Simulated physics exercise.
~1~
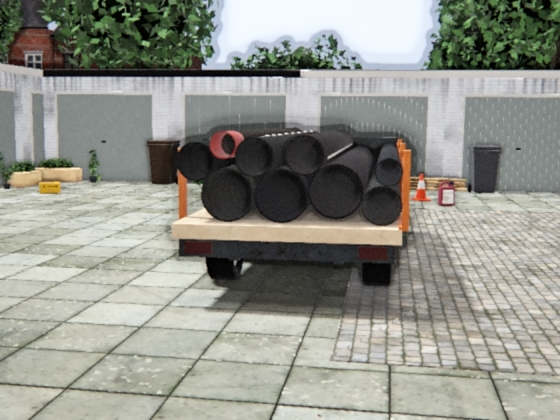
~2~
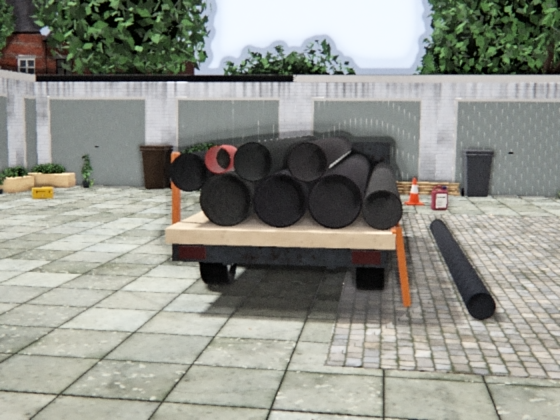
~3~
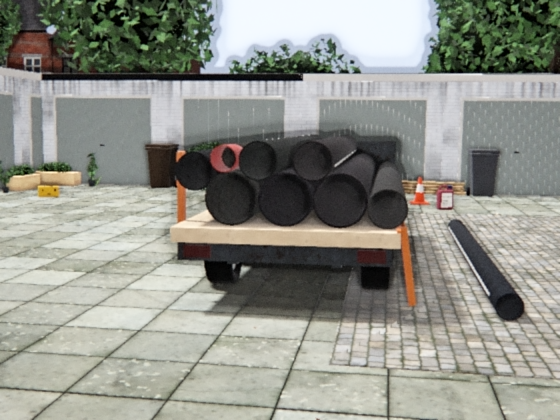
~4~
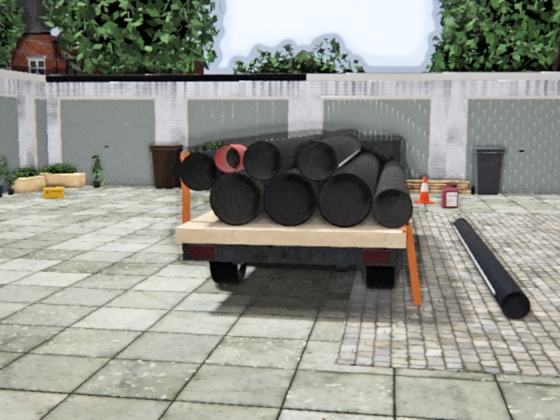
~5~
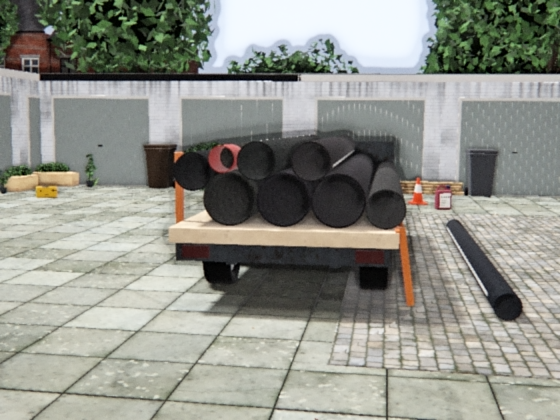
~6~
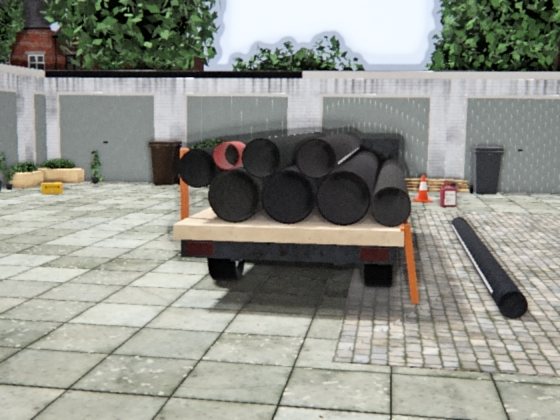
A parked trailer drops one black pipe off its right side while the rest stay aboard.
